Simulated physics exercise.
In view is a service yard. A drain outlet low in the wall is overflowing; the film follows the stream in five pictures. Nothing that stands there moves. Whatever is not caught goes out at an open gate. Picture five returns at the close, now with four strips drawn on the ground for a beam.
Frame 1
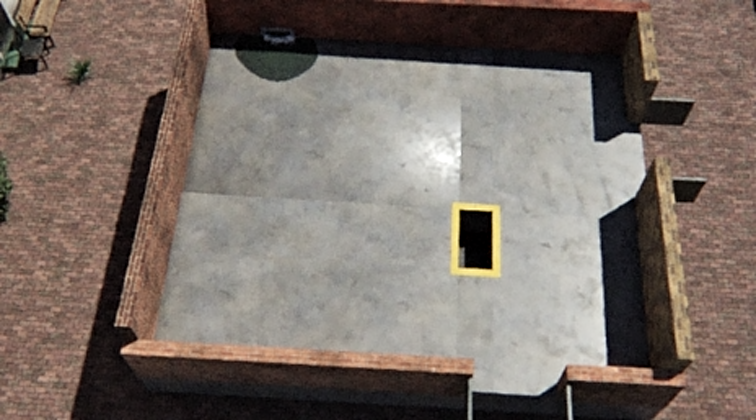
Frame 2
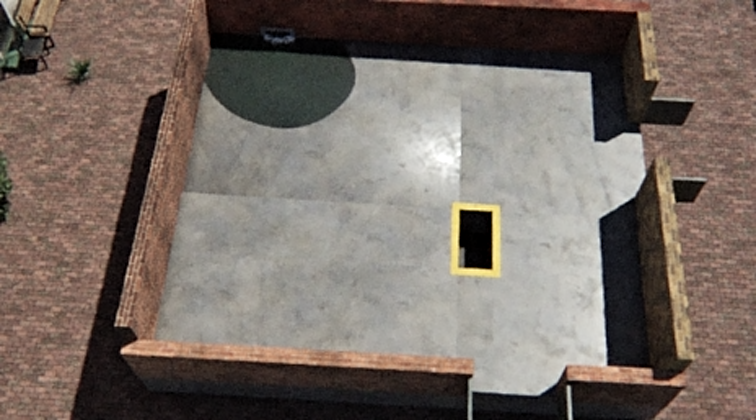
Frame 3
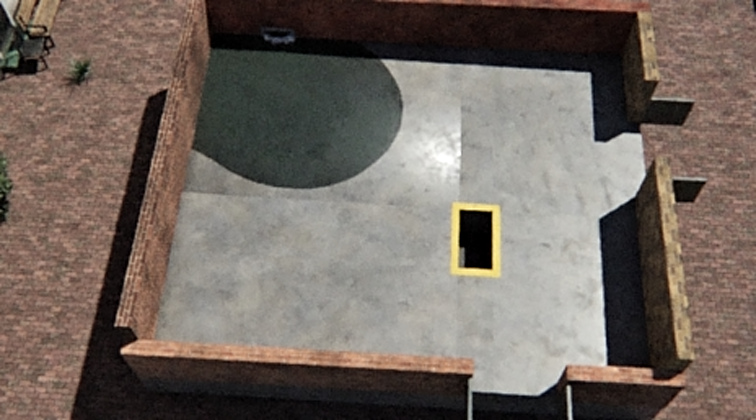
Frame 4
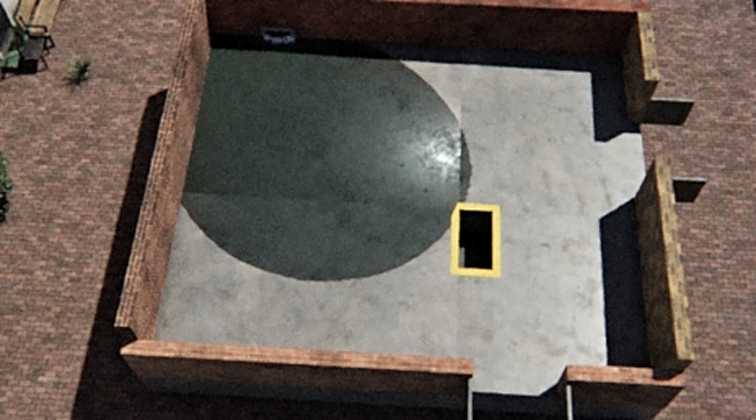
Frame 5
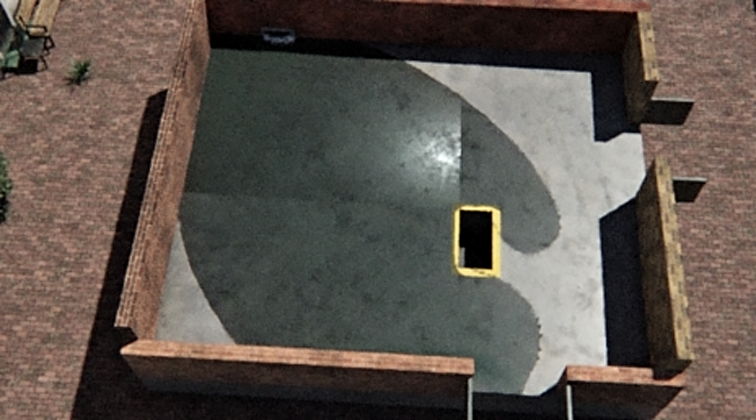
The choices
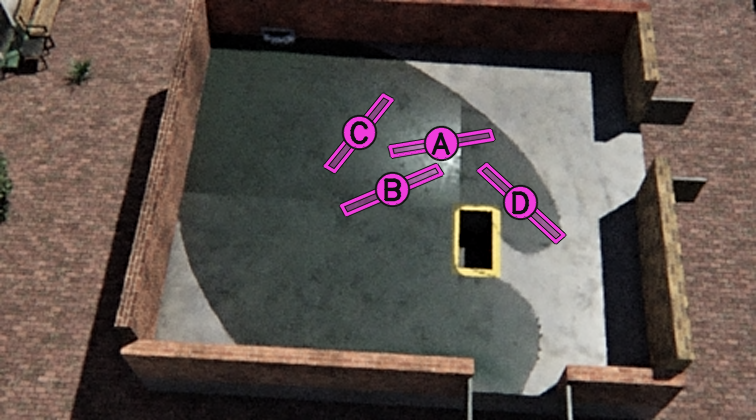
Dark water spreads from a small outfall at the upper left of a walled service yard, seen from high above by a still camera. Low reddish brick walls enclose the pale grey floor, with gaps at the lower right and right side and a yellow-rimmed drain pit right of centre. The rounded wet patch widens down and rightward, reaches the pit, and parts around it, some water entering.
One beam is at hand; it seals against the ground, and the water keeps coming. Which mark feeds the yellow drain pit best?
I would pick place D.
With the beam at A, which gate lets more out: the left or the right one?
The left gate.
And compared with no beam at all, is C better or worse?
It is worse.
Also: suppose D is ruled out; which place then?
It is A.
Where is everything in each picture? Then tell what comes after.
In the first picture, outfall at (278, 32); yellow drain pit at (476, 239); open gate at (513, 380); open gate at (631, 159); front seen at (275, 76), 3 % of the ground wet; yellow drain pit still dry.
In the second picture, front seen at (317, 117), 9 % of the ground wet; yellow drain pit still dry.
In the third picture, front seen at (365, 167), 20 % of the ground wet; yellow drain pit still dry.
In the fourth picture, front seen at (414, 254), 40 % of the ground wet; yellow drain pit still dry.
In the fifth picture, front seen at (527, 334), 62 % of the ground wet; yellow drain pit taking water.
On the marked copy, A from (391, 151) to (491, 134); B from (344, 210) to (438, 169); C from (330, 168) to (387, 97); D from (482, 167) to (559, 238).
With A, about 15 % of the stream goes into the yellow drain pit, about 82 % out by the gates.
With B, about 5 % of the stream goes into the yellow drain pit, about 93 % out by the gates.
With C, about 7 % of the stream goes into the yellow drain pit, about 92 % out by the gates.
With D, about 22 % of the stream goes into the yellow drain pit, about 75 % out by the gates.
